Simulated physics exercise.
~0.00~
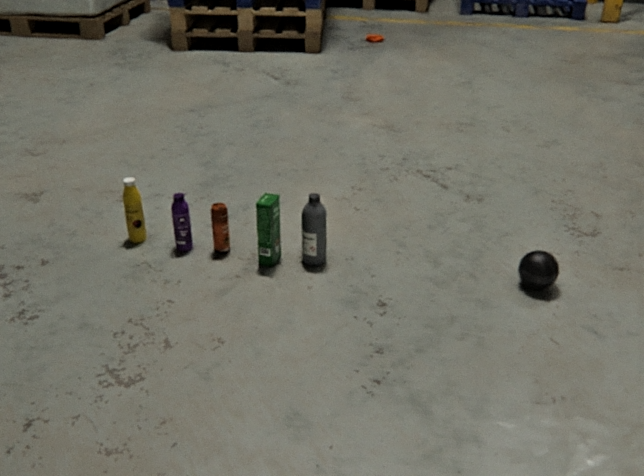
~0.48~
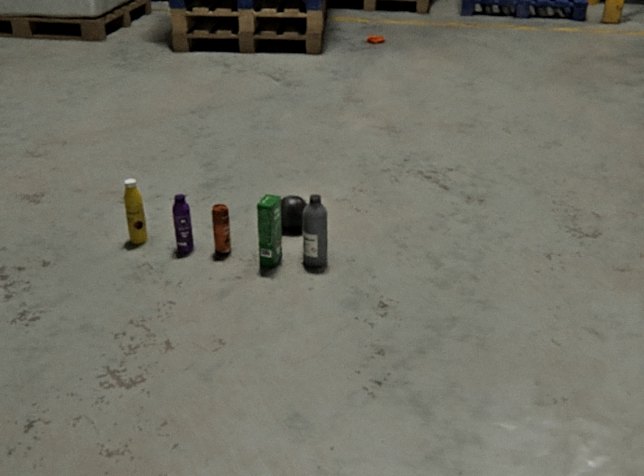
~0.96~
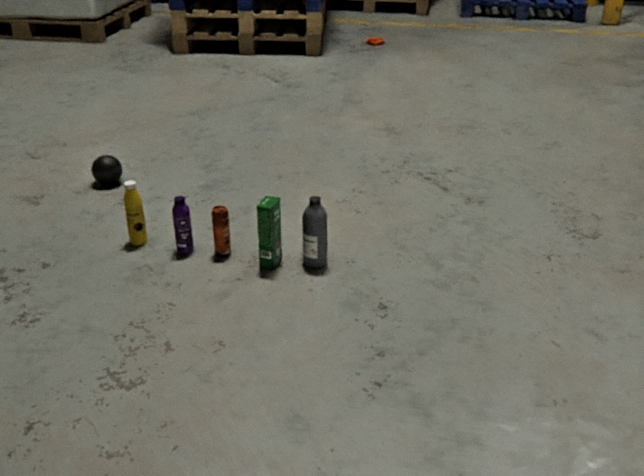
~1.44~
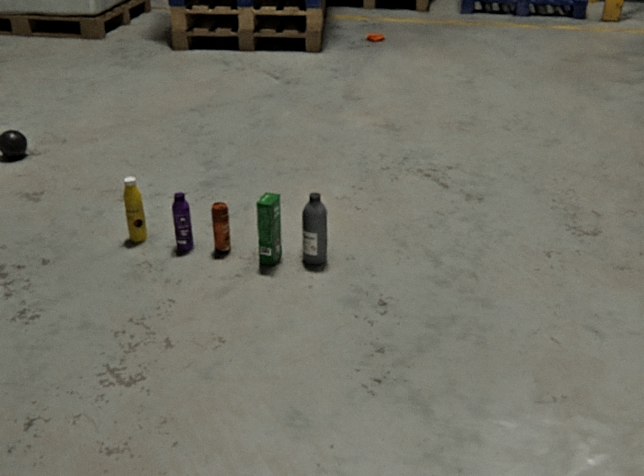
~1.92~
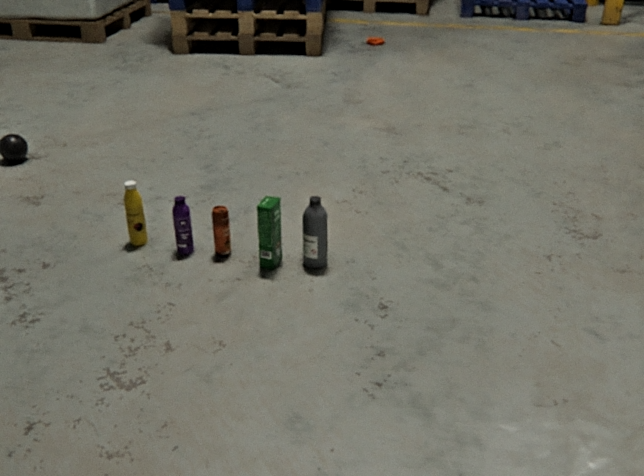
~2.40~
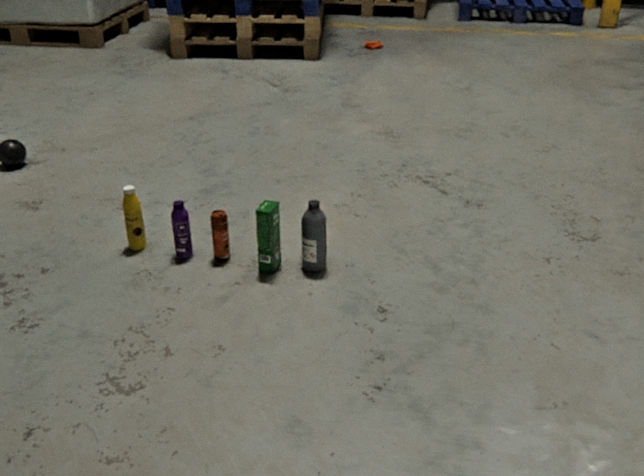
A black ball rolls left behind five standing items and stops at the left edge.
